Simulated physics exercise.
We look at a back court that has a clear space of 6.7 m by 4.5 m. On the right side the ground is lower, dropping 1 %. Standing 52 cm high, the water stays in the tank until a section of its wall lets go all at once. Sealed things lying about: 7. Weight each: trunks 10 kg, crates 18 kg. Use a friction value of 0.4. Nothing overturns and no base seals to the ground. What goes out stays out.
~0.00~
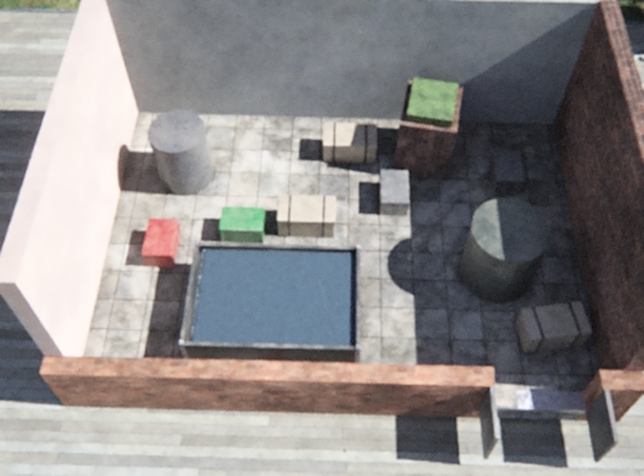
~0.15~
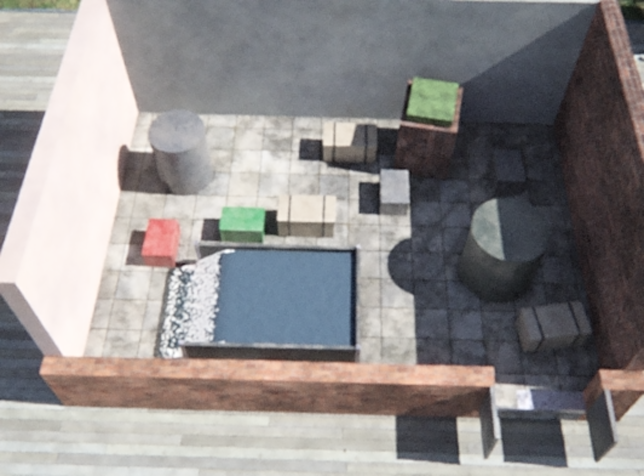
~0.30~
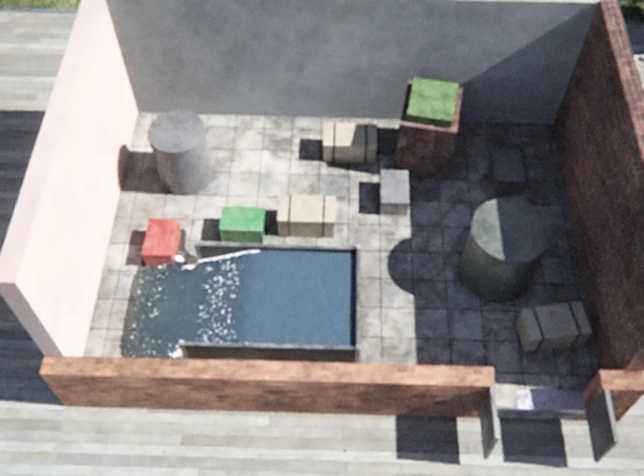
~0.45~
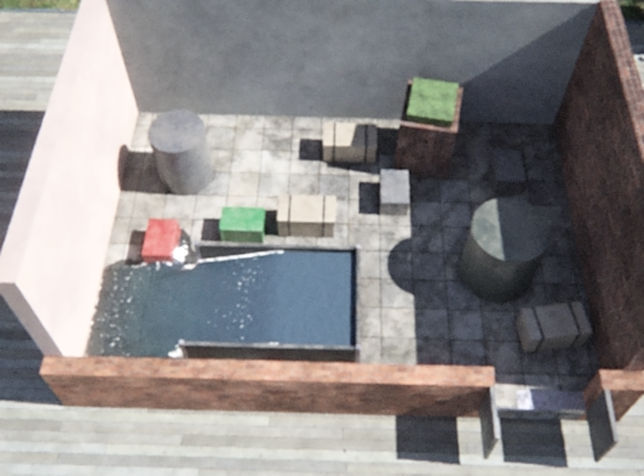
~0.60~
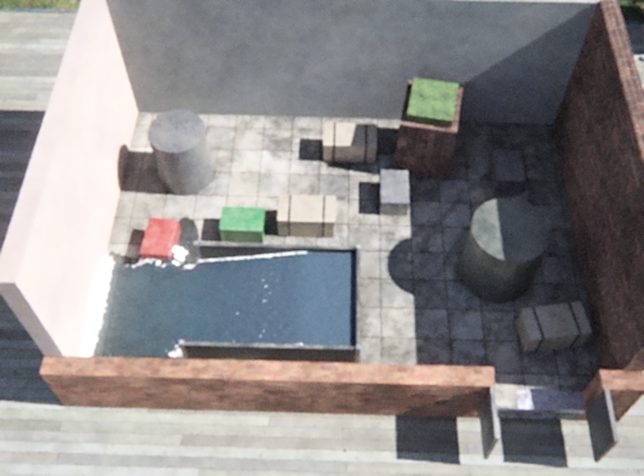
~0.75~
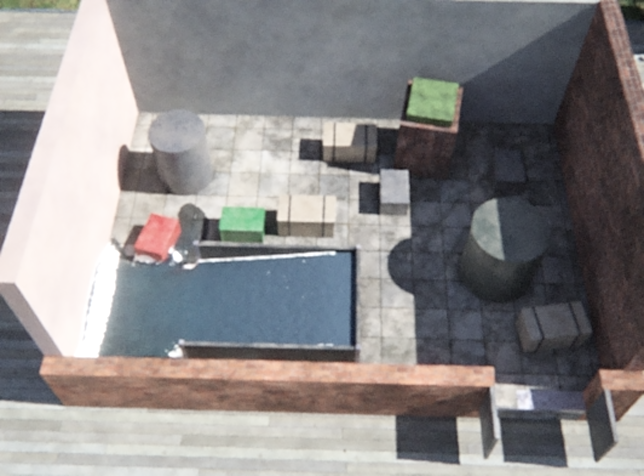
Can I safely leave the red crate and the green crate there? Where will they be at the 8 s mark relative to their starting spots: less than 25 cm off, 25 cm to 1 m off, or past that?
At that mark: Red crate - past 1 m; green crate - less than 25 cm off.
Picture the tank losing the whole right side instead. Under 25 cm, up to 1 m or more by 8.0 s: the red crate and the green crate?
Then the red crate remains roughly in place and the green crate remains roughly in place.
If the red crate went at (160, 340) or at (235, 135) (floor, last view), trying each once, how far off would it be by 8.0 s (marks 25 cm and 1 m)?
Run 1: It is pushed far off. Run 2: It is pushed far off.
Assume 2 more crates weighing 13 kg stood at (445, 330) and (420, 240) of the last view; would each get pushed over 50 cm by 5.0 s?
Well, the first is lower and the second lower.
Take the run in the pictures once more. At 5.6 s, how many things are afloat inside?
It comes to 2.
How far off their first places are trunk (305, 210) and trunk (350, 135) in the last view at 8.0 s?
In that order: 20 cm, 50 cm.
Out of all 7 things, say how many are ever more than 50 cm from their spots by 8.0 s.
Tally: 2.
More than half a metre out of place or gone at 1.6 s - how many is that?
The count is 1.
After 1.6 s the red crate is near (155, 194), 0.7 m from its start, aground; the green crate is near (242, 218), 0.0 m from its start, aground; 0 of 7 are out; 0 afloat.
After 3.6 s the red crate is near (179, 190), 0.8 m from its start, afloat; the green crate is near (242, 218), 0.0 m from its start, aground; 0 of 7 are out; 1 afloat.
After 5.6 s the red crate is near (319, 169), 2.5 m from its start, aground; the green crate is near (245, 219), 0.0 m from its start, aground; 0 of 7 are out; 2 afloat.
After 8.0 s the red crate is near (378, 216), 3.0 m from its start, aground; the green crate is near (245, 219), 0.0 m from its start, aground; 0 of 7 are out; 2 afloat.
